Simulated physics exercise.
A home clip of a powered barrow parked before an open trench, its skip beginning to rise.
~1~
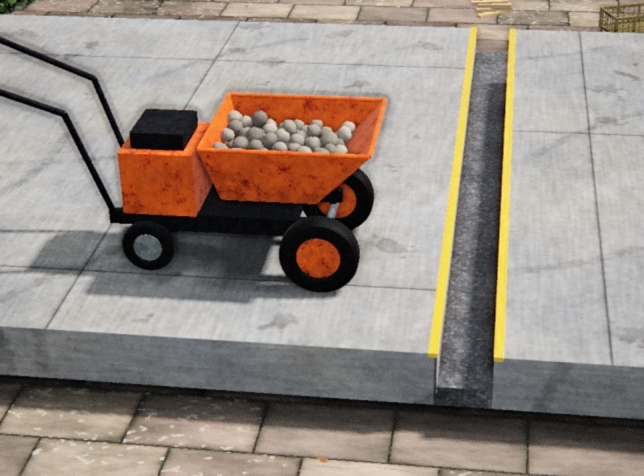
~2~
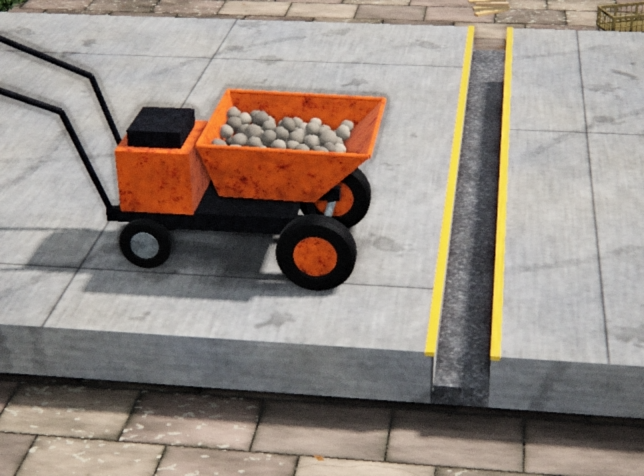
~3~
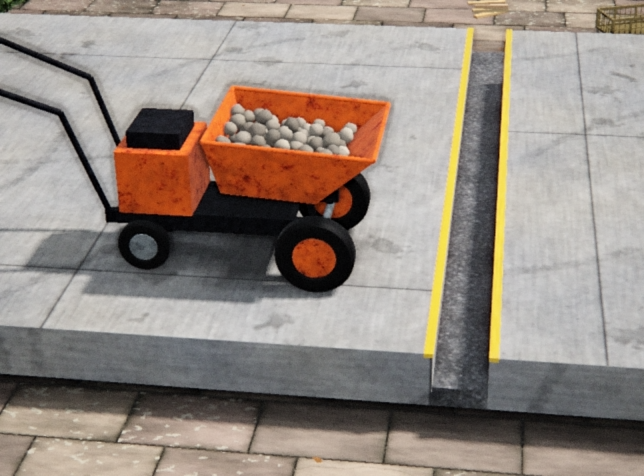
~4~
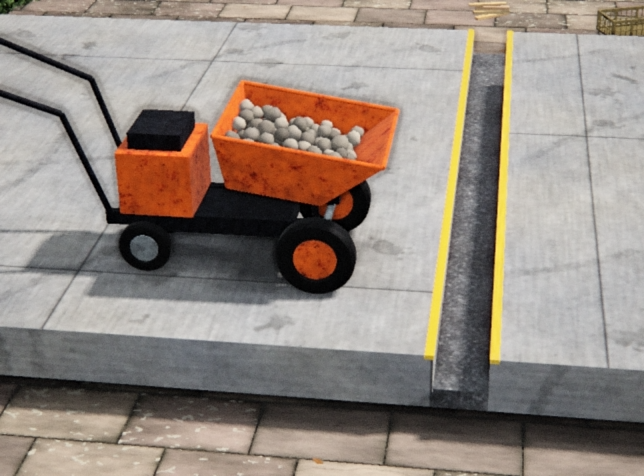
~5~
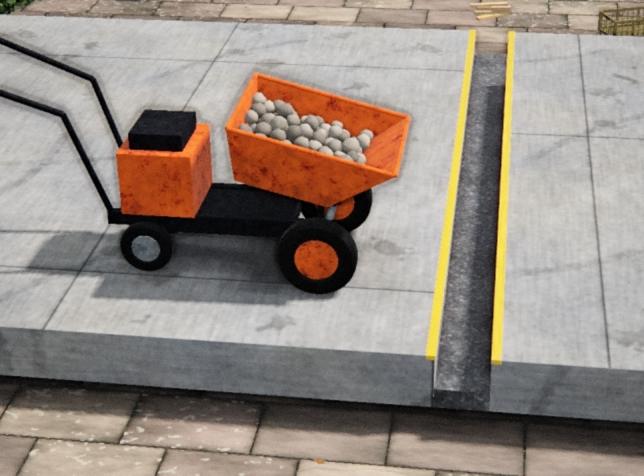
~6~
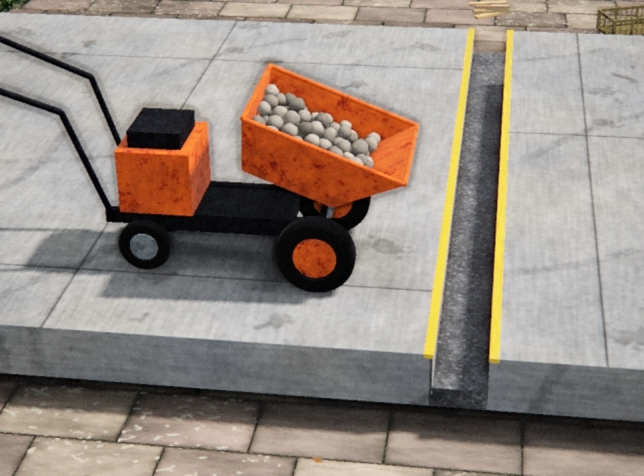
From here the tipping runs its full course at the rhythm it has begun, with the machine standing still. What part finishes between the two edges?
The trench takes more than half.
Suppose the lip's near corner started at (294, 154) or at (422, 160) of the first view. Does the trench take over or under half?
One: Not half. Two: Not half.
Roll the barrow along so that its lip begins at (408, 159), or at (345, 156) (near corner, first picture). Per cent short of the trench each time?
First some 0, then 10 per cent.
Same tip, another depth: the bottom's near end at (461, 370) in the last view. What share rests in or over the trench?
It comes to 50 per cent or so.
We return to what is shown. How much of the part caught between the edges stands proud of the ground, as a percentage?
Close to 15 per cent.
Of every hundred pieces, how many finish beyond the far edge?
About 5 per cent.
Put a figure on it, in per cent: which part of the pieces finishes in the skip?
Some 15 per cent.
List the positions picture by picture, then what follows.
Lip of the skip (369, 157), level; top of the load (282, 137), river pebbles; first edge of the trench (437, 321); far edge (500, 325), the trench under half as wide as the skip, and about half as deep as wide, in the first frame.
Lip of the skip (368, 157), tipped barely; top of the load (253, 132), in the second frame.
Lip of the skip (373, 162), tipped barely; top of the load (257, 131), in the third frame.
Lip of the skip (383, 168), tipped a little; top of the load (266, 128), in the fourth frame.
Lip of the skip (395, 176), tipped a little; top of the load (263, 130), in the fifth frame.
Lip of the skip (404, 185), tipped clearly; top of the load (275, 123); first edge of the trench (433, 322); far edge (496, 327), in the sixth frame.
Just after the last frame, skip tipped steeply; every one in the skip.
A moment on, skip tipped right over; roughly half in the skip; roughly half in or heaped over the trench; just a few beyond it.
Further on, skip tipped right over; roughly a quarter in the skip; the larger part in or heaped over the trench; about a tenth beyond it.
When it is over, skip tipped right over; roughly a quarter in the skip; the larger part in or heaped over the trench; about a tenth beyond it.
